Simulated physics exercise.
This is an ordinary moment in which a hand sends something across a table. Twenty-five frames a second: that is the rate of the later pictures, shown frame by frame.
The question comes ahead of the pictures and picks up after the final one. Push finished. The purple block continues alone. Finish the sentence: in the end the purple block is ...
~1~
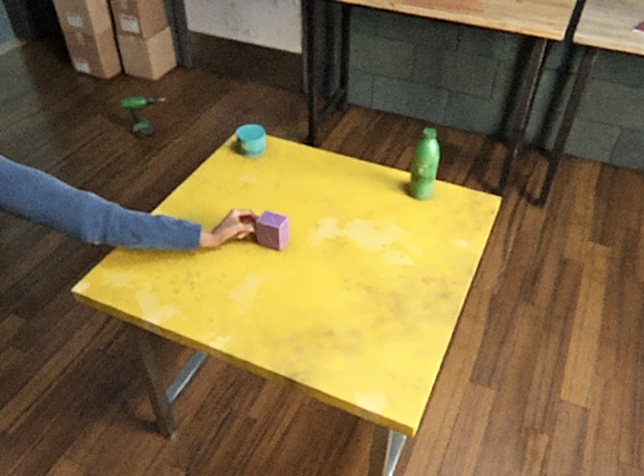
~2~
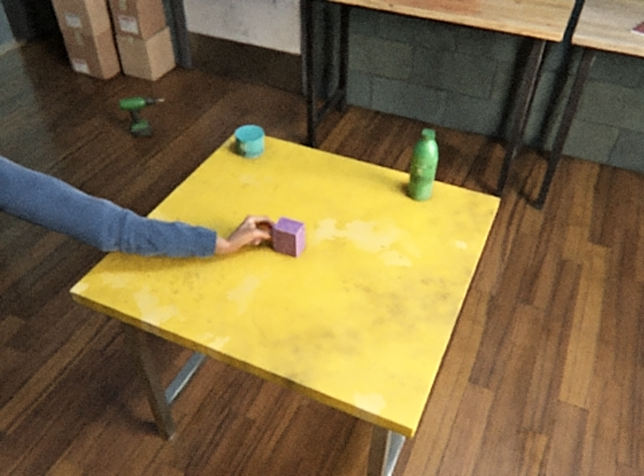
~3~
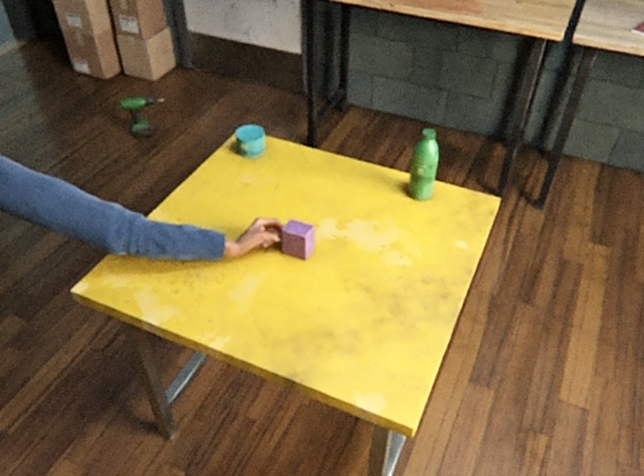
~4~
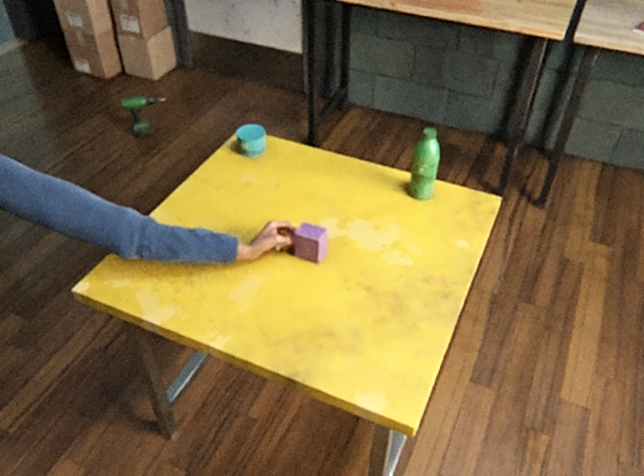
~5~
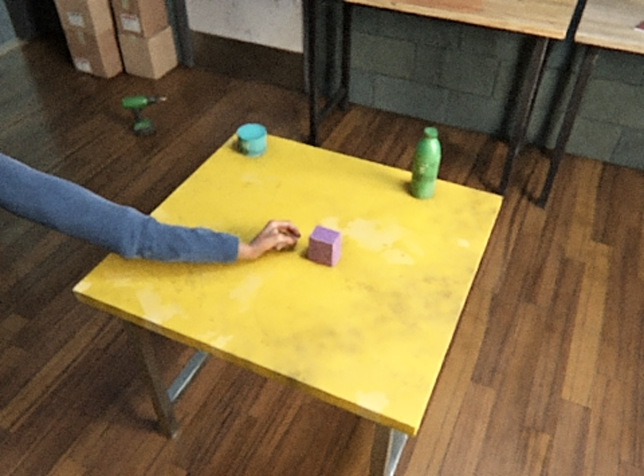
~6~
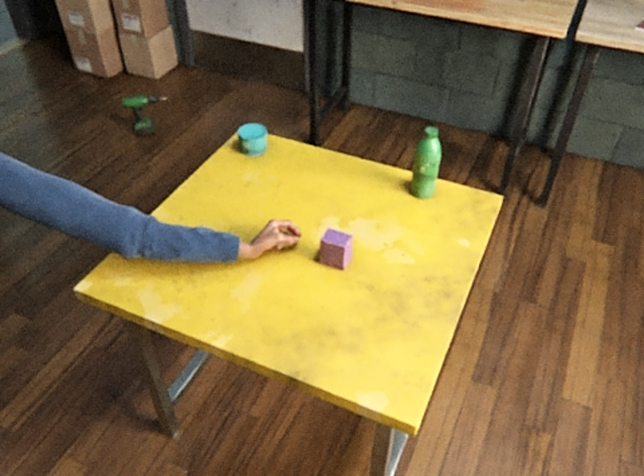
Still on the table.
Then, 0.24 s past the last view, purple block displaced well along near (355, 255).
Then, 0.48 s past the last view, purple block resting near (355, 255).
Finally, moved from the start, purple block. Final places as the last picture's camera would see them, purple block near (355, 255).
